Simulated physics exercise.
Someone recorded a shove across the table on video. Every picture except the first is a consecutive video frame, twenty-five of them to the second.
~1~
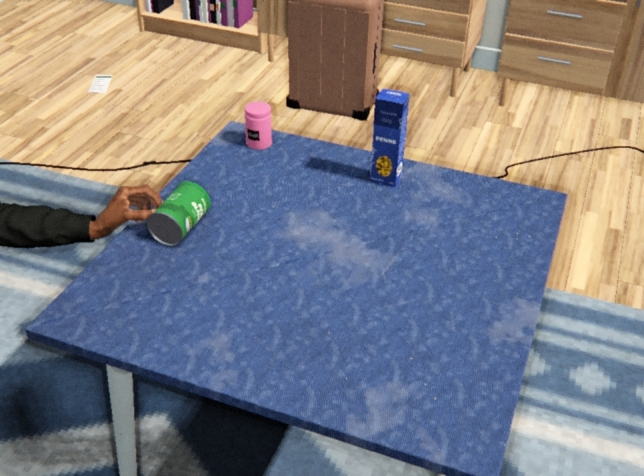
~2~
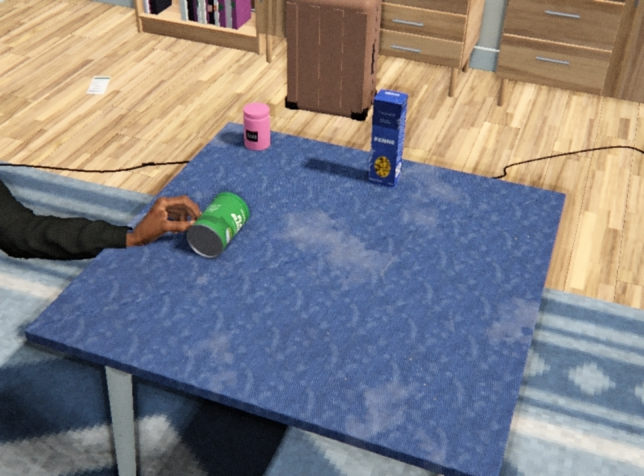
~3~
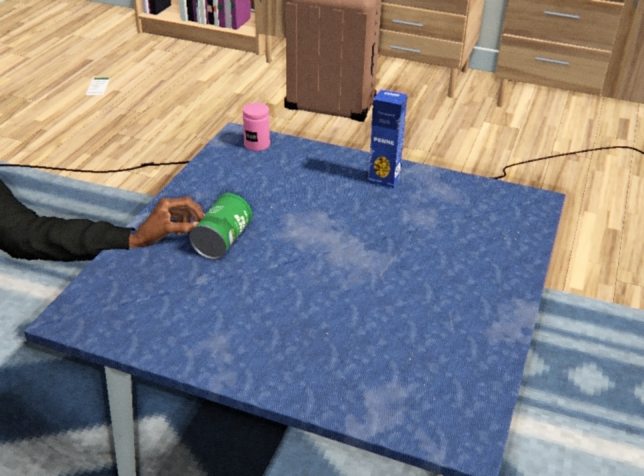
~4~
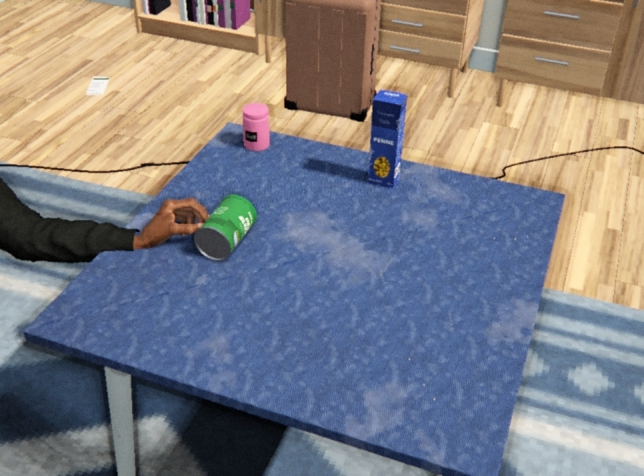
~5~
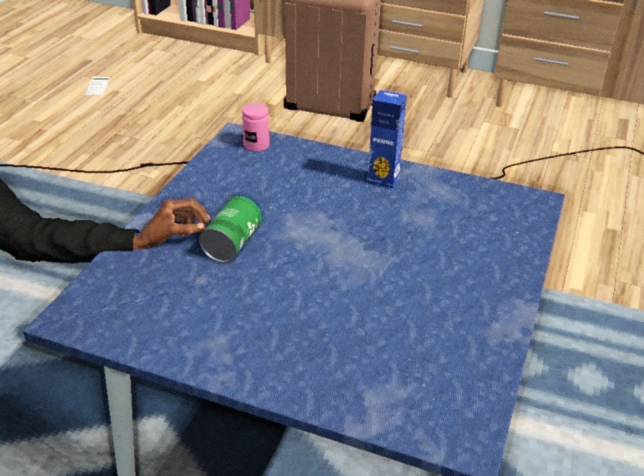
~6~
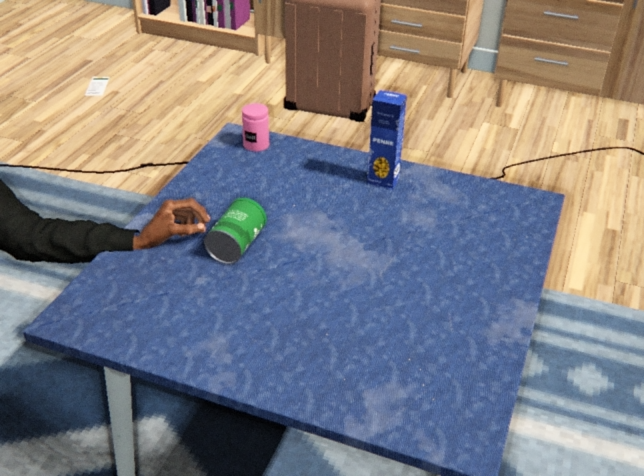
In a room with a pale wooden floor and a patterned blue rug, a blue table is seen from above at an angle. A green tin lies on its side near the left edge by a dark-sleeved hand, with a pink container and an upright blue box at the back. The hand pushes the tin rightward, then stays nearly still as the tin rolls slightly away from the fingers.
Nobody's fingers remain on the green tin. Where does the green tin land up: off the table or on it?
Doesn't make it off.
Then, 0.10 s later than the last frame, green tin moved a little near (246, 234).
Then, 0.20 s later than the last frame, green tin moved about its own width near (255, 236).
Then, 0.40 s later than the last frame, green tin moved about its own width near (262, 238).
When it is over, moved from the start, green tin. End places, in pixels of the last picture, green tin near (262, 237).
